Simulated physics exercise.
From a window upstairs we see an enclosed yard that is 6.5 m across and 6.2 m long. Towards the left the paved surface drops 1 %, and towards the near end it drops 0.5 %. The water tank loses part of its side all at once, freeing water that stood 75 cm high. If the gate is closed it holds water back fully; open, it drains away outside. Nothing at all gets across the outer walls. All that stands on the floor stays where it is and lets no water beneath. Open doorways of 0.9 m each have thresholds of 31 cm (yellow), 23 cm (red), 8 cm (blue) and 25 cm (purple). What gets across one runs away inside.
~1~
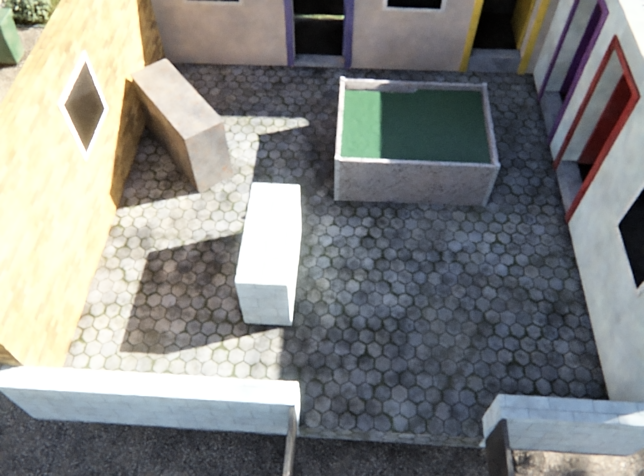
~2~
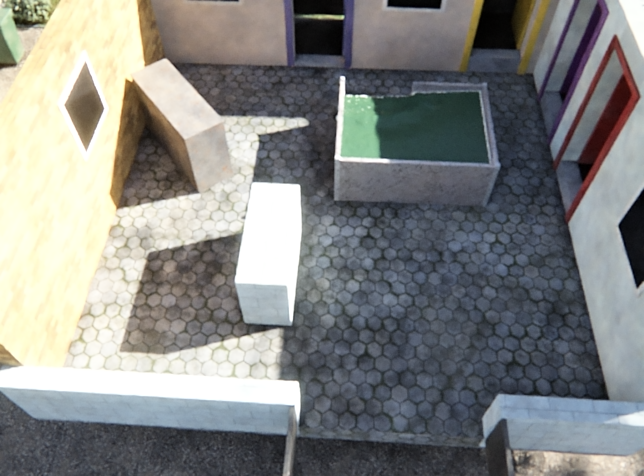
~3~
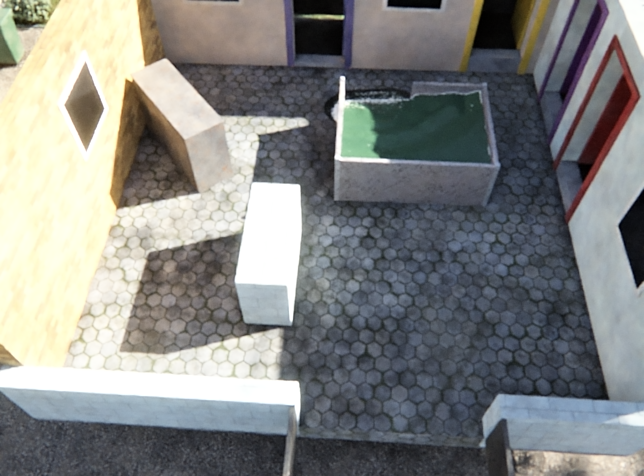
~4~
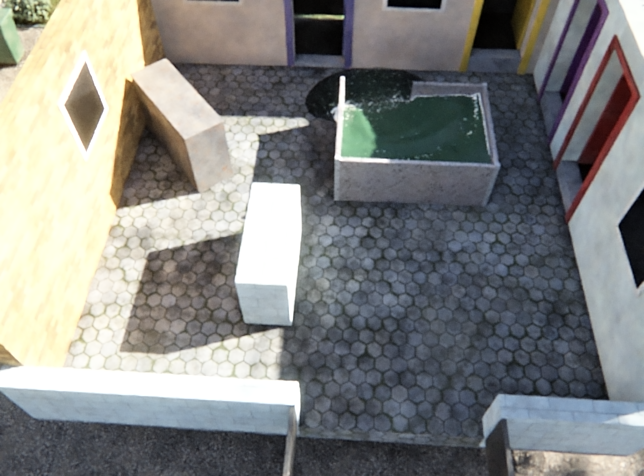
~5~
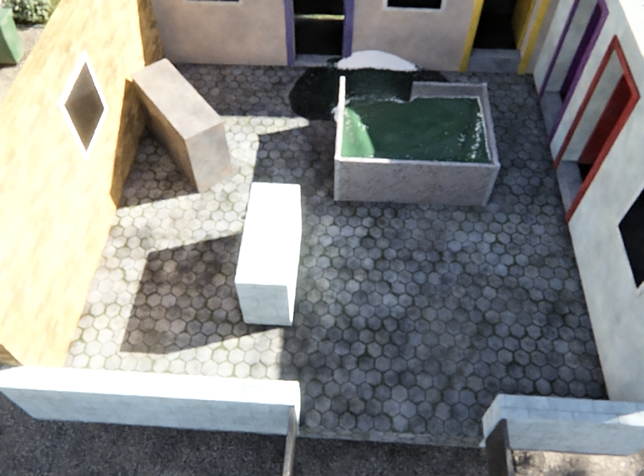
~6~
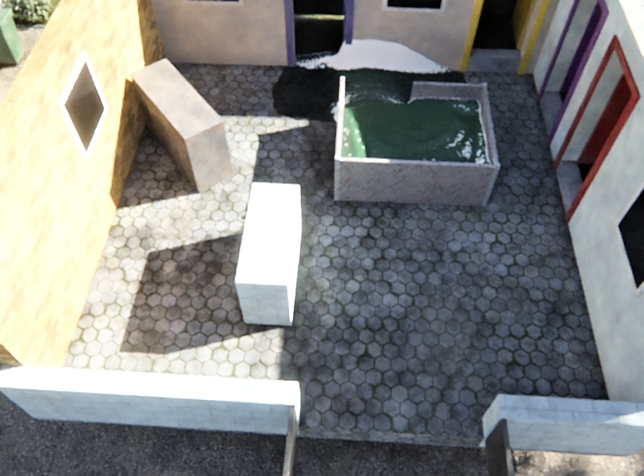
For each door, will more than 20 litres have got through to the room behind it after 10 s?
The yellow door: No, not more than 20 litres; the red door: No, not more than 20 litres; the blue door: Yes, more than 20 litres; the purple door: No, not more than 20 litres.
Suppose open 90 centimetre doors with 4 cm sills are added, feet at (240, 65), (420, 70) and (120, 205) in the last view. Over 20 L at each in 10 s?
First doorway gets there, second gets there, third falls short.
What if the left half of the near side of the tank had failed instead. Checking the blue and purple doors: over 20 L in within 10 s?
Against the limit, the blue door stays within it and the purple door stays within it.
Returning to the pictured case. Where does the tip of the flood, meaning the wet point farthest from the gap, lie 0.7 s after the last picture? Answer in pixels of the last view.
Point: Roughly (197, 65) in the last view.
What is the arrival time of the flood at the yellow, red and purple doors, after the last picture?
Yellow: 0.3 s; red: 1.6 s; purple: 1.0 s.
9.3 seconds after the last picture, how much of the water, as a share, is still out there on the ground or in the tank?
Near 78 in a hundred is still there.
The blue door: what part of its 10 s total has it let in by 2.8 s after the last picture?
Share by then: ~ 80 %.
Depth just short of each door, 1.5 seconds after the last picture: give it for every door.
You'd get yellow at 8 cm, red at 1 cm, blue at 23 cm, and purple at 19 cm.
Then, 0.7 s after the last picture water covers 15 % of the floor and is deepest (50 cm) near (367, 71); yellow door 9 cm at the sill, 0 L in, red door not reached, blue door 29 cm at the sill, 77 L in, purple door not reached.
Then, 1.5 s after the last picture water covers 25 % of the floor and is deepest (36 cm) near (367, 71); yellow door 8 cm at the sill, 0 L in, red door not reached, blue door 23 cm at the sill, 191 L in, purple door 19 cm at the sill, 0 L in.
Then, 2.8 s after the last picture water covers 40 % of the floor and is deepest (31 cm) near (171, 84); yellow door 12 cm at the sill, 0 L in, red door 7 cm at the sill, 0 L in, blue door 17 cm at the sill, 278 L in, purple door 15 cm at the sill, 0 L in.
Then, 5.3 s after the last picture water covers 70 % of the floor and is deepest (20 cm) near (167, 65); yellow door 9 cm at the sill, 0 L in, red door 5 cm at the sill, 0 L in, blue door 12 cm at the sill, 336 L in, purple door 9 cm at the sill, 0 L in.
Then, 9.3 s after the last picture water covers 90 % of the floor and is deepest (13 cm) near (148, 120); yellow door 5 cm at the sill, 0 L in, red door 4 cm at the sill, 0 L in, blue door 7 cm at the sill, 348 L in, purple door 3 cm at the sill, 0 L in.
